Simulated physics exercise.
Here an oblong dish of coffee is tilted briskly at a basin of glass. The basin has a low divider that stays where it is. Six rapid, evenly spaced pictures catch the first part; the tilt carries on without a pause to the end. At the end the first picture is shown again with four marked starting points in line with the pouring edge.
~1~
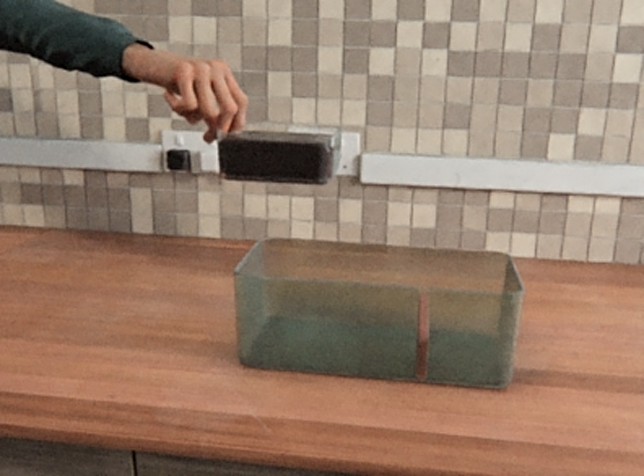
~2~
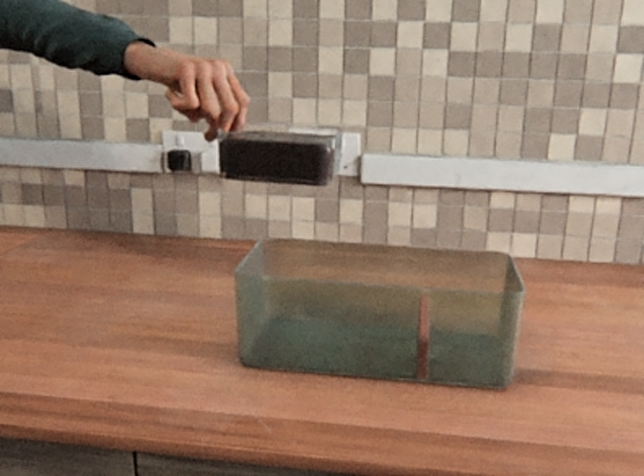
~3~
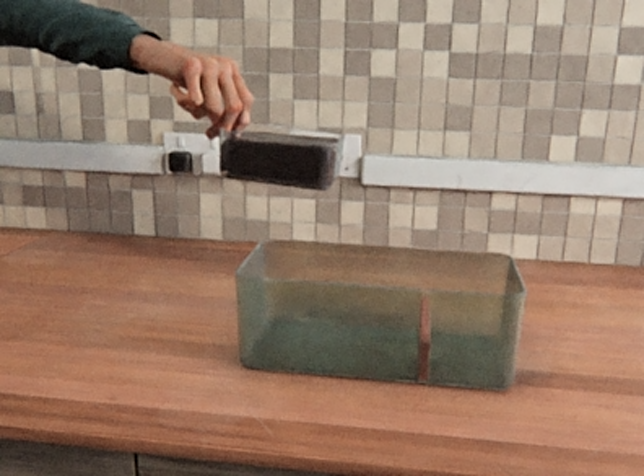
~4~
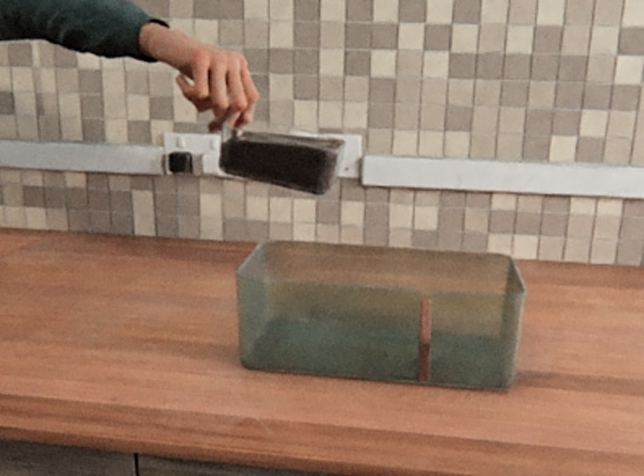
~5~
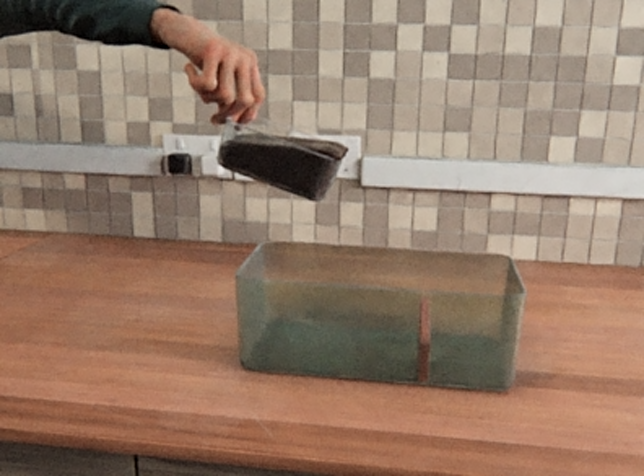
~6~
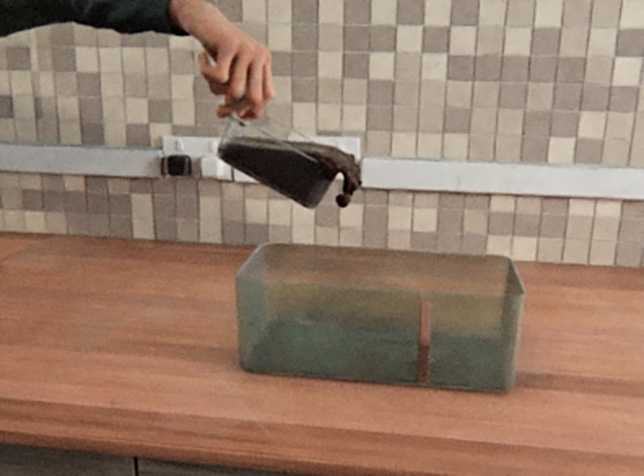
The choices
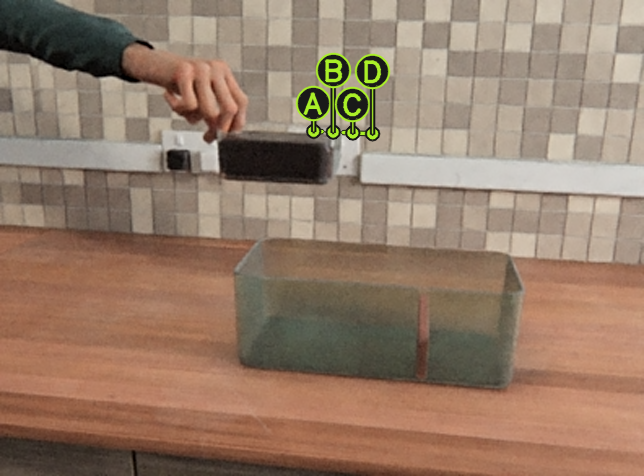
A small clear dish of dark coffee, held by a hand above a glass basin, tilted down to the right, slowly at first and then more steeply, until some coffee slipped over its lip.
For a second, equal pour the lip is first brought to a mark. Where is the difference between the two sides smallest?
The best spot is D.
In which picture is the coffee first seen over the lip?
In picture 5.
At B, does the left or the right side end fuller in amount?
The left one.
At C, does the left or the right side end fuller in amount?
More ends on the left.
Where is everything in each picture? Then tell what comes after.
In the first frame, upright, lip at (336, 132); basin from (238, 362) to (511, 385); top of the wall at (424, 315); nothing has left yet.
In the second frame, upright, lip at (337, 133); nothing has left yet.
In the third frame, tipped about 5°, lip at (339, 138); nothing has left yet.
In the fourth frame, tipped about 10°, lip at (341, 145); nothing has left yet.
In the fifth frame, tipped about 18°, lip at (341, 154); coffee is over the lip, down to (345, 155).
In the sixth frame, tipped about 27°, lip at (340, 164); coffee is over the lip, down to (347, 202).
On the marked copy, A at (313, 131); B at (333, 132); C at (352, 132); D at (372, 133).
With A, about 97 % ends left of the wall and 2 % right of it.
With B, about 97 % ends left of the wall and 2 % right of it.
With C, about 92 % ends left of the wall and 7 % right of it.
With D, about 50 % ends left of the wall and 49 % right of it.
